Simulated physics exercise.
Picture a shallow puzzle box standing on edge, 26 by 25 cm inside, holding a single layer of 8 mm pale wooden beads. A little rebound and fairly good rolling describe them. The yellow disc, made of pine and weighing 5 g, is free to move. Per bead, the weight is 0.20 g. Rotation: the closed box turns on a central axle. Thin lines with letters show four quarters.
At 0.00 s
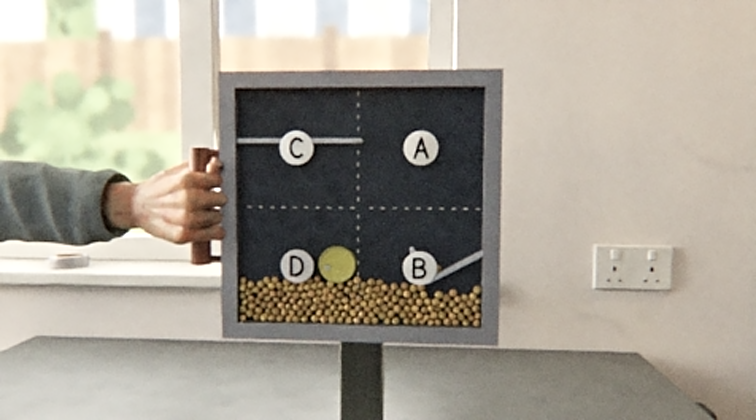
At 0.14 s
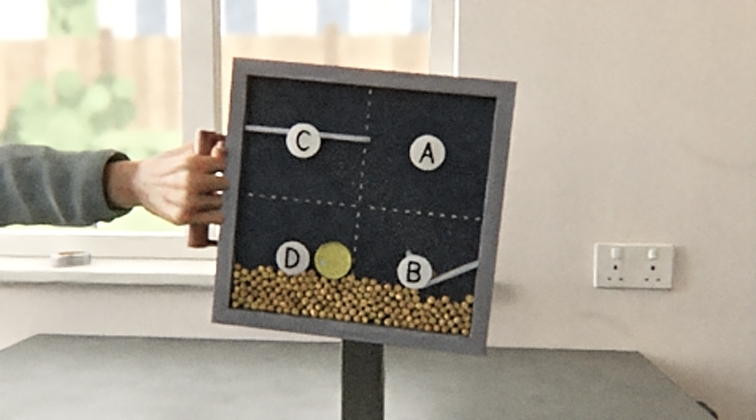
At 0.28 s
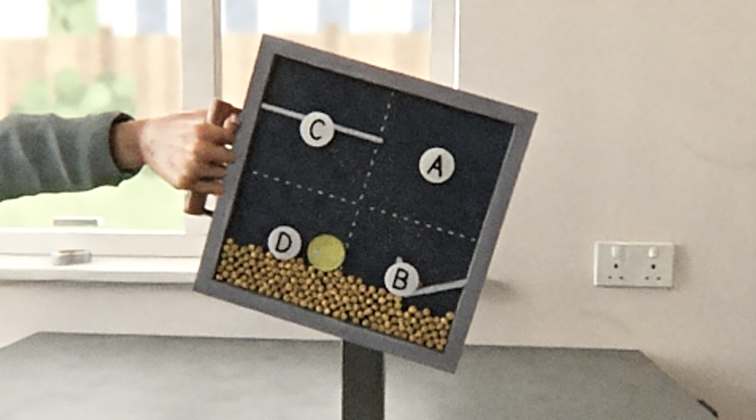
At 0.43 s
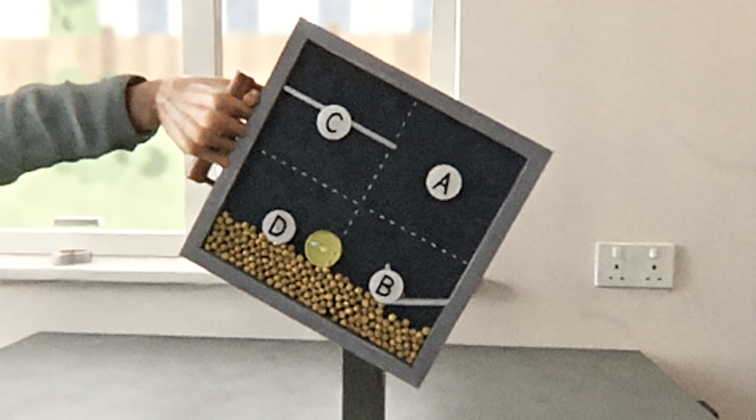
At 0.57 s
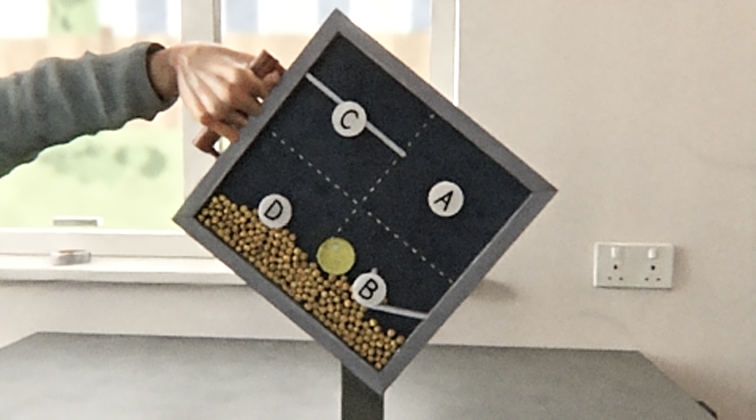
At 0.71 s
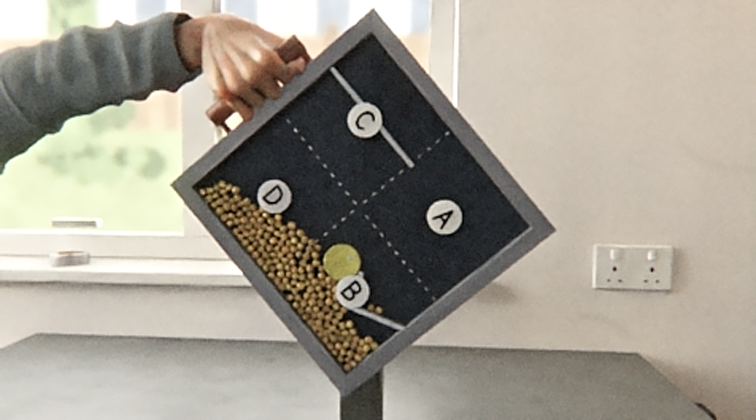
A hand turns a square box of beads clockwise as its yellow disc shifts slightly.
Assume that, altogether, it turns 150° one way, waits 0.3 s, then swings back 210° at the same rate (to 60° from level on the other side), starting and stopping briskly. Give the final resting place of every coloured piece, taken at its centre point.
Resting place: D.
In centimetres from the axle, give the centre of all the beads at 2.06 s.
Left: About 6 cm; below: About 6 cm.
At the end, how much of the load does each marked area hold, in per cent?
At the end, quarter A has 0 percent, quarter B has 20 percent, quarter C has 0 percent and quarter D has 80 percent.
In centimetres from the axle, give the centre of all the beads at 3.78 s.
Some 7 cm right and 7 cm below.
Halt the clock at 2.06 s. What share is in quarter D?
0 %.
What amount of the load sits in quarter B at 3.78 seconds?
Some 55 per cent.
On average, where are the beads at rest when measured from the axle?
Some 4 cm right and 9 cm below.
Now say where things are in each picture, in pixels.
In the first picture, level; about 180 beads; beads centred (354, 302); top one (438, 269); yellow disc (338, 264); A (421, 148), B (420, 268), C (297, 148), D (297, 266).
In the second picture, turned 5° clockwise; beads centred (346, 300); top one (238, 267).
In the third picture, turned 16° clockwise; beads centred (329, 293); top one (230, 242); wall ends (399, 260), (381, 141).
In the fourth picture, turned 28° clockwise; beads centred (313, 285); top one (225, 215); yellow disc (324, 249).
In the fifth picture, turned 39° clockwise; beads centred (301, 277); top one (223, 198).
In the sixth picture, turned 50° clockwise; beads centred (294, 272); top one (222, 184); yellow disc (342, 262); A (445, 217), B (352, 292), C (365, 120), D (274, 197).
By 2.06 s, it stands 150° clockwise; the beads' middle is 6 cm left of and 6 cm below the centre; A 70 %, B 30 %; yellow disc in A.
By 3.78 s, it stands 45° clockwise; the beads' middle is 7 cm right of and 7 cm below the centre; A 45 %, B 55 %; yellow disc in A.
By 5.20 s, it stands 60° anticlockwise; the beads' middle is 5 cm right of and 7 cm below the centre; B 35 %, D 65 %; yellow disc in D.
At rest by 6.4 s, it stands 60° anticlockwise; A 0 %, B 20 %, C 0 %, D 80 %; yellow disc in D.
